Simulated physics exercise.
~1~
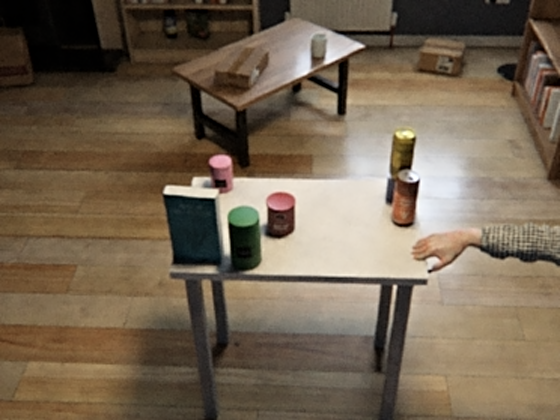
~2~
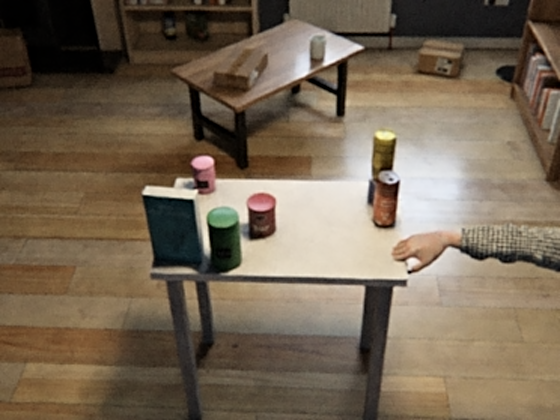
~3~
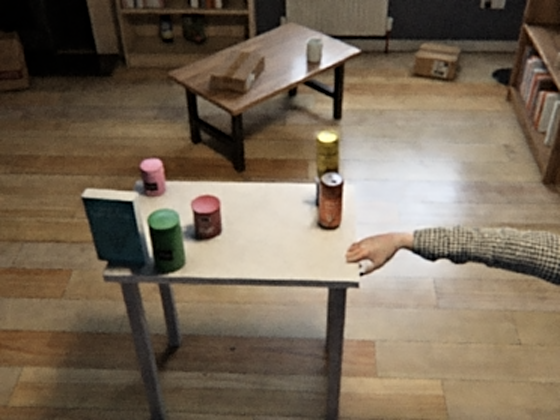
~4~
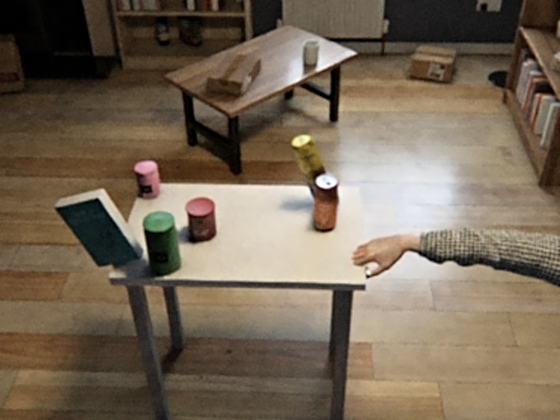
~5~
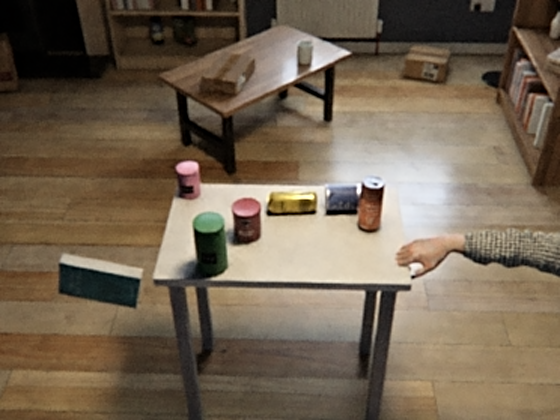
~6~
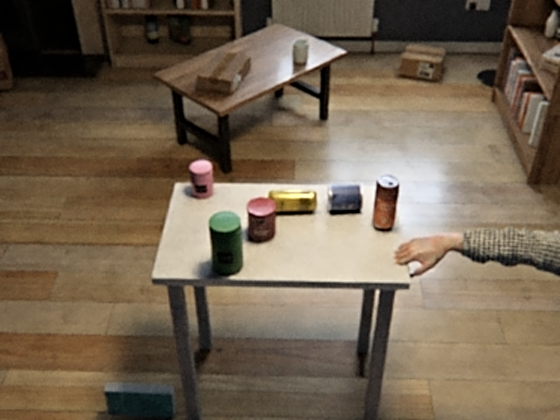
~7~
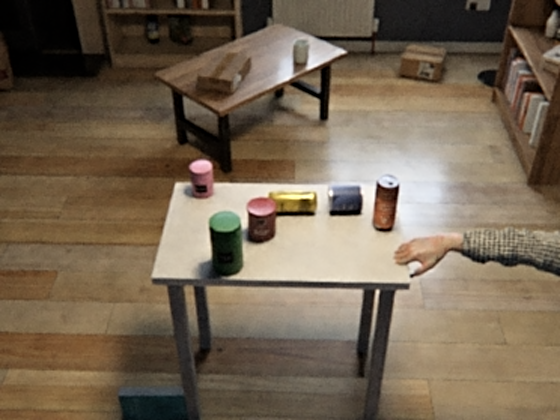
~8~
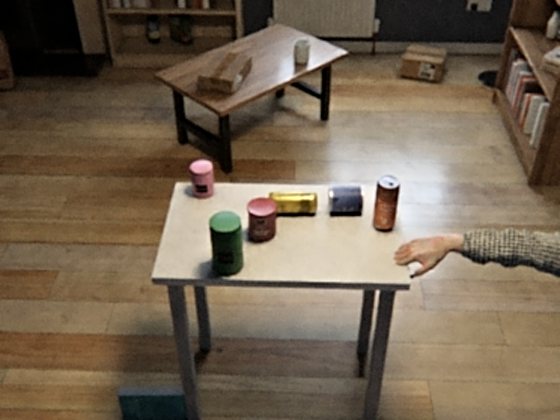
In a room with a wooden floor, a hand at the edge of a small table slid it left and then back right, toppling a yellow can and a blue tin and dropping a turquoise book to the floor, while the other four containers stayed upright.
